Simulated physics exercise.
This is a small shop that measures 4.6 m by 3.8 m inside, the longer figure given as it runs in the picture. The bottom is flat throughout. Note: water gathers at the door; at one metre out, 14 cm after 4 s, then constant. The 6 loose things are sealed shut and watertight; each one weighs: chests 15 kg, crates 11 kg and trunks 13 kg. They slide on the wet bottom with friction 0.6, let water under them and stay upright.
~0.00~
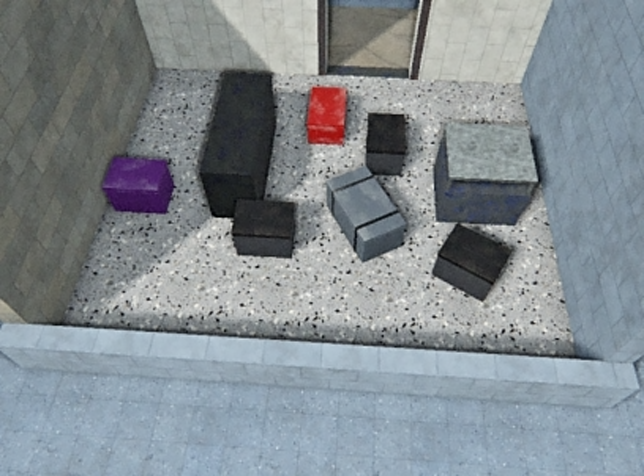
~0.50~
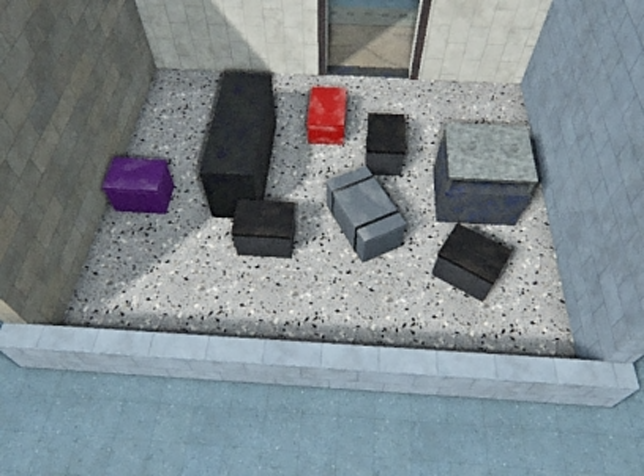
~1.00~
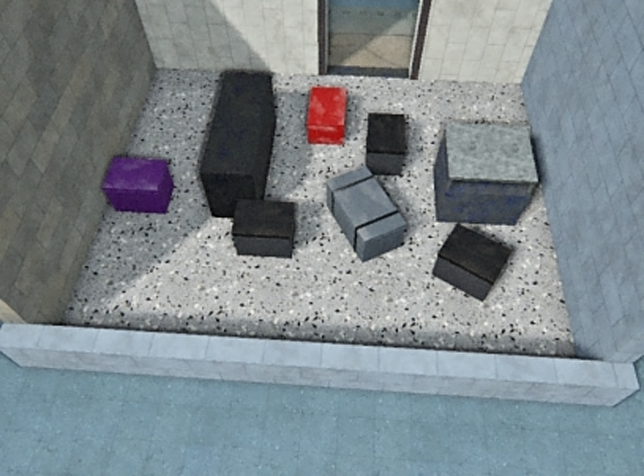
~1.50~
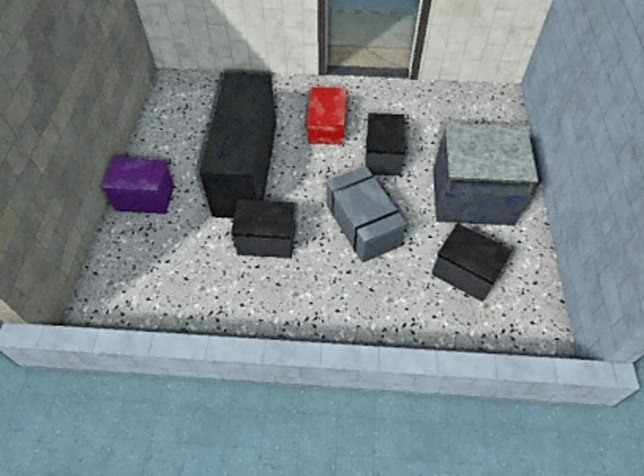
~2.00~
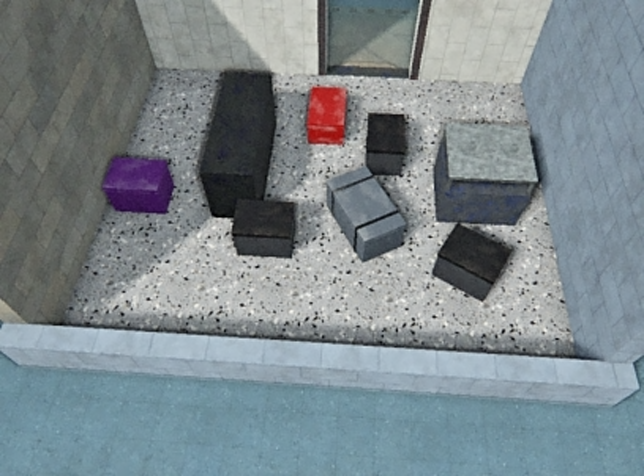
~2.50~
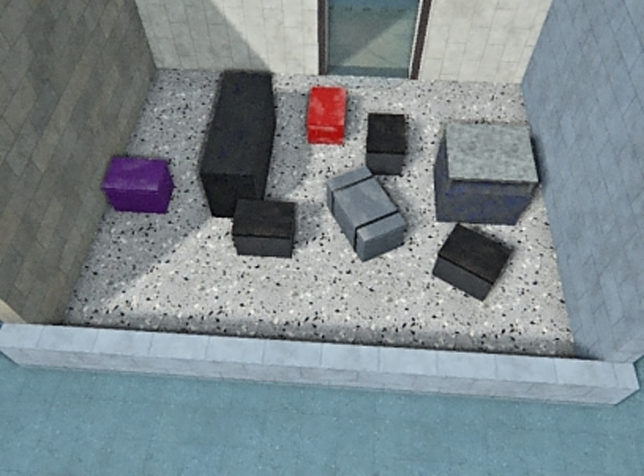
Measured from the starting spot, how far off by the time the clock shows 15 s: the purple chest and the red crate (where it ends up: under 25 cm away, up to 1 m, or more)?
Outcome: The purple chest is basically where it began, the red crate is far from its start.
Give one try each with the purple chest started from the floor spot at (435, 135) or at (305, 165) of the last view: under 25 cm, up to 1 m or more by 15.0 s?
Try one - it hardly stirs; try two - it is swept a long way.
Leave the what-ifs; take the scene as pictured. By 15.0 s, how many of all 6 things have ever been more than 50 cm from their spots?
4 in all.
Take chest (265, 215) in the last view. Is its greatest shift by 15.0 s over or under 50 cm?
It is within.
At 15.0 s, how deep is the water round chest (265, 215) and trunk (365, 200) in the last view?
5 and 10 cm.
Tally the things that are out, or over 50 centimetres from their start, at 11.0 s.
3 of them.
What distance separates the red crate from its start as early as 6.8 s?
80 cm, give or take.
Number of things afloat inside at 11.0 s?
The number is 3.
After 3.5 s the purple chest is near (135, 174), 0.0 m from its start, aground; the red crate is near (328, 105), 0.0 m from its start, aground; 0 afloat.
After 6.8 s the purple chest is near (135, 174), 0.0 m from its start, aground; the red crate is near (303, 160), 0.9 m from its start, afloat; 1 afloat.
After 11.0 s the purple chest is near (135, 174), 0.0 m from its start, aground; the red crate is near (359, 261), 2.1 m from its start, afloat; 3 afloat.
After 15.0 s the purple chest is near (135, 174), 0.0 m from its start, aground; the red crate is near (207, 297), 2.6 m from its start, aground; 2 afloat.
